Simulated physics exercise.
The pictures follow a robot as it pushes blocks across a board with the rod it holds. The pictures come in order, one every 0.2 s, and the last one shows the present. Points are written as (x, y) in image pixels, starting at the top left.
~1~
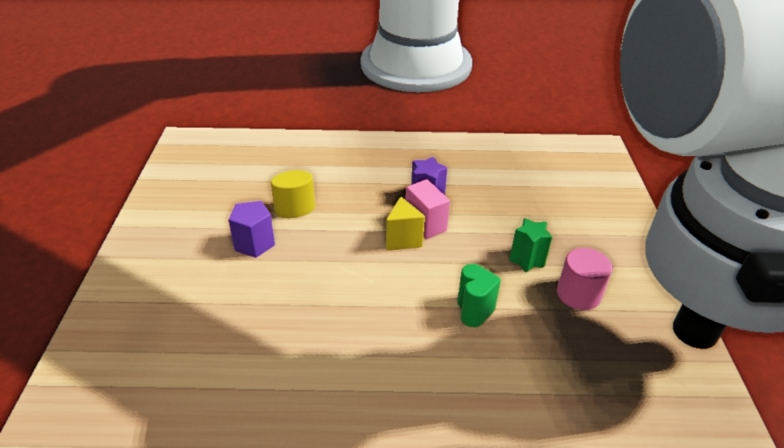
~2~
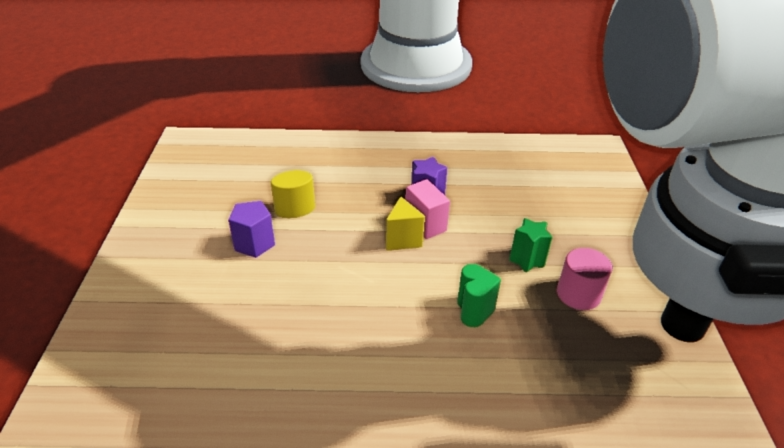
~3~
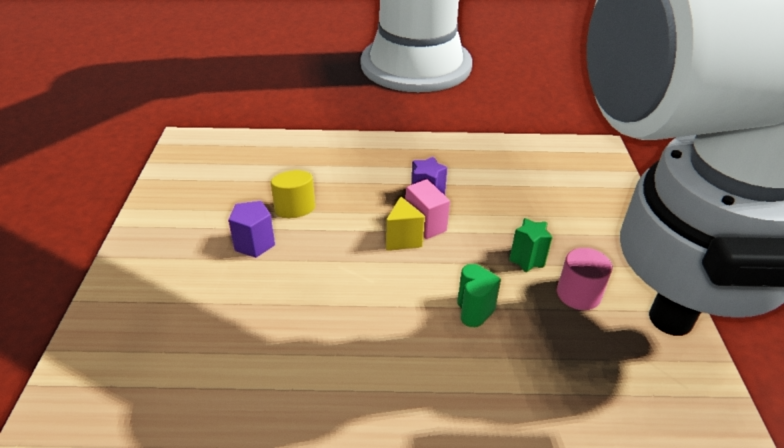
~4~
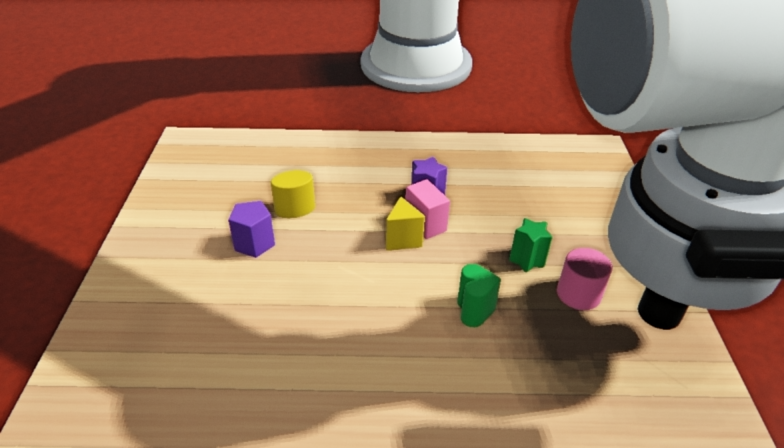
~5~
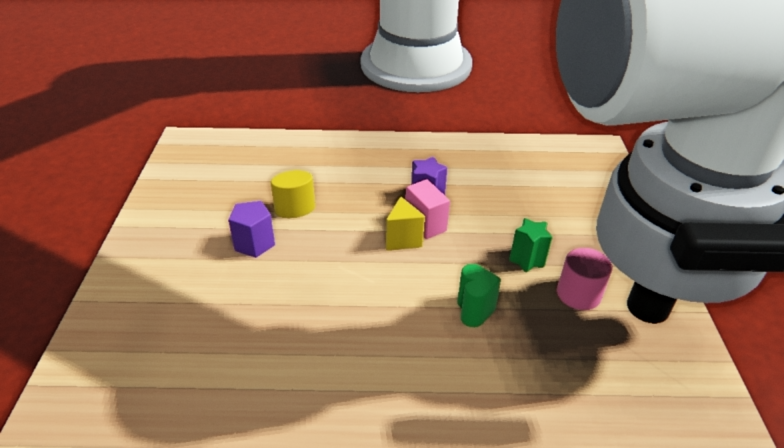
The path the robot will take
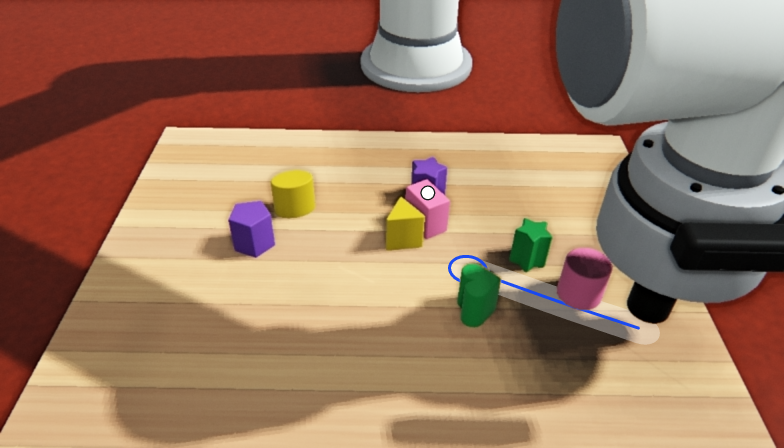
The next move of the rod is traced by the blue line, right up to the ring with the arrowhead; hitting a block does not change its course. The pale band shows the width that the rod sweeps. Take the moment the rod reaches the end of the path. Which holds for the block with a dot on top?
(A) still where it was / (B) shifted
Correct choice: A.
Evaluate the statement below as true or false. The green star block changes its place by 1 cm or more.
This is true.
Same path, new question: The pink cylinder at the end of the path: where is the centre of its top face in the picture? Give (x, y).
I'd expect the centre of its top face to be at (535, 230).
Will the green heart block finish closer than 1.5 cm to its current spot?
I believe so.
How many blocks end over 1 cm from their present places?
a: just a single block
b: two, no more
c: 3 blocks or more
I choose b.
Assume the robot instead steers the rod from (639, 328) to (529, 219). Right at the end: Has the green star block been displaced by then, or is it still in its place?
Gets moved.
Drawn move, from (639, 328) directly to (468, 269); the dot is on the pink oblong block.
On the path given first. One third of the way, rod (585, 288); pink cylinder (565, 248).
Two thirds of the way, rod (525, 268); green star block (519, 209); pink cylinder (537, 231).
At the end, rod (471, 249); pink oblong block still; green heart block still; green star block (518, 208); pink cylinder (535, 230).
